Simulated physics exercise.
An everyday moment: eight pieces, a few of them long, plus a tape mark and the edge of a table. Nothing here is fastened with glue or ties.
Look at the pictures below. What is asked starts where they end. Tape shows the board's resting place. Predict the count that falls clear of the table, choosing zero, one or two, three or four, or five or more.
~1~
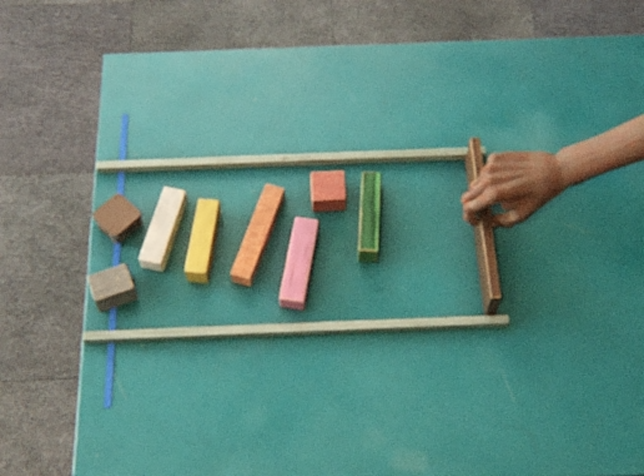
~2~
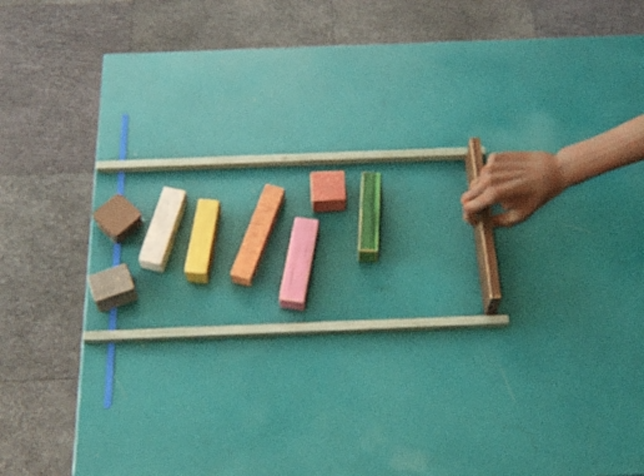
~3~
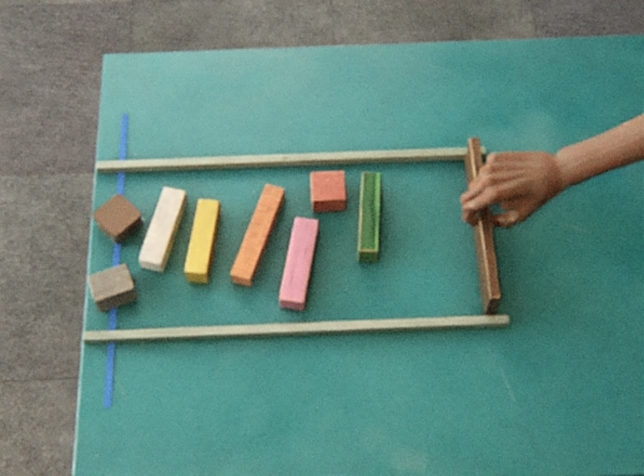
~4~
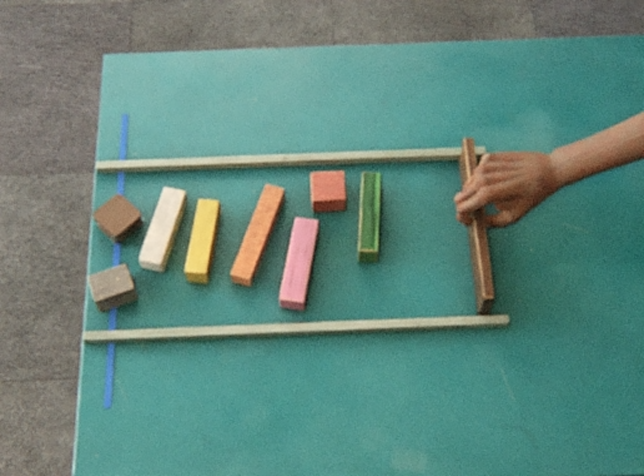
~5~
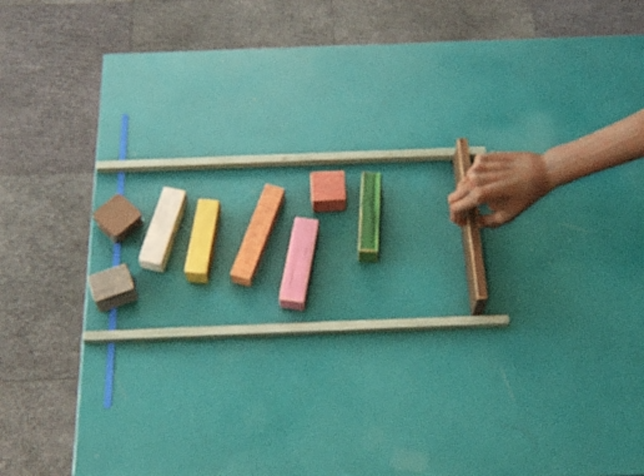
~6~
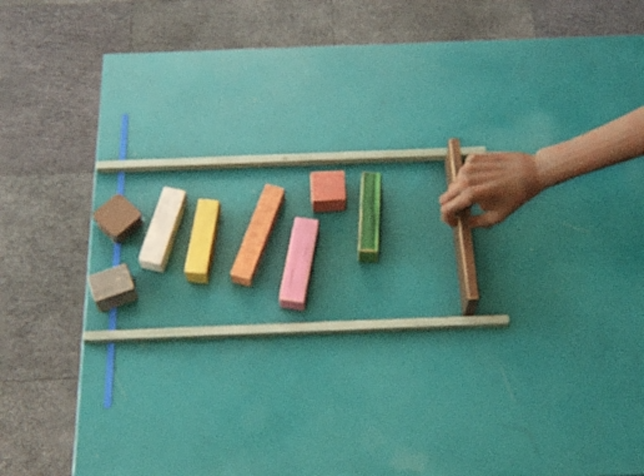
The count is five or more.
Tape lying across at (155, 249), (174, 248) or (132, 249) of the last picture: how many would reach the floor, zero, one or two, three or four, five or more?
Try 1 - 3 or 4; try 2 - three to four; try 3 - 5 or more.
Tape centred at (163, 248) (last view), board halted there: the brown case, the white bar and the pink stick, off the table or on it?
Brown case - goes down, white bar - goes down, pink stick - stays in place.
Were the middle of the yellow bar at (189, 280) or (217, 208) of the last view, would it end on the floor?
The yellow bar: Plunges, then plunges.
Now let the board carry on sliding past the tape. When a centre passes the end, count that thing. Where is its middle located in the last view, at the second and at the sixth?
At the first moment about (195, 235), at the next about (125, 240).
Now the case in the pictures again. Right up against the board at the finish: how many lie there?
So the total is 1.
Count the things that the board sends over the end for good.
Count of fallen: 7.
Early on, none off yet; grey block at rest near (113, 288); brown case at rest near (119, 220); white bar at rest near (164, 229).
Finally, the number that fall off is five or more; lost, red block, pink stick, orange bar, yellow bar, white bar, brown case and grey block.
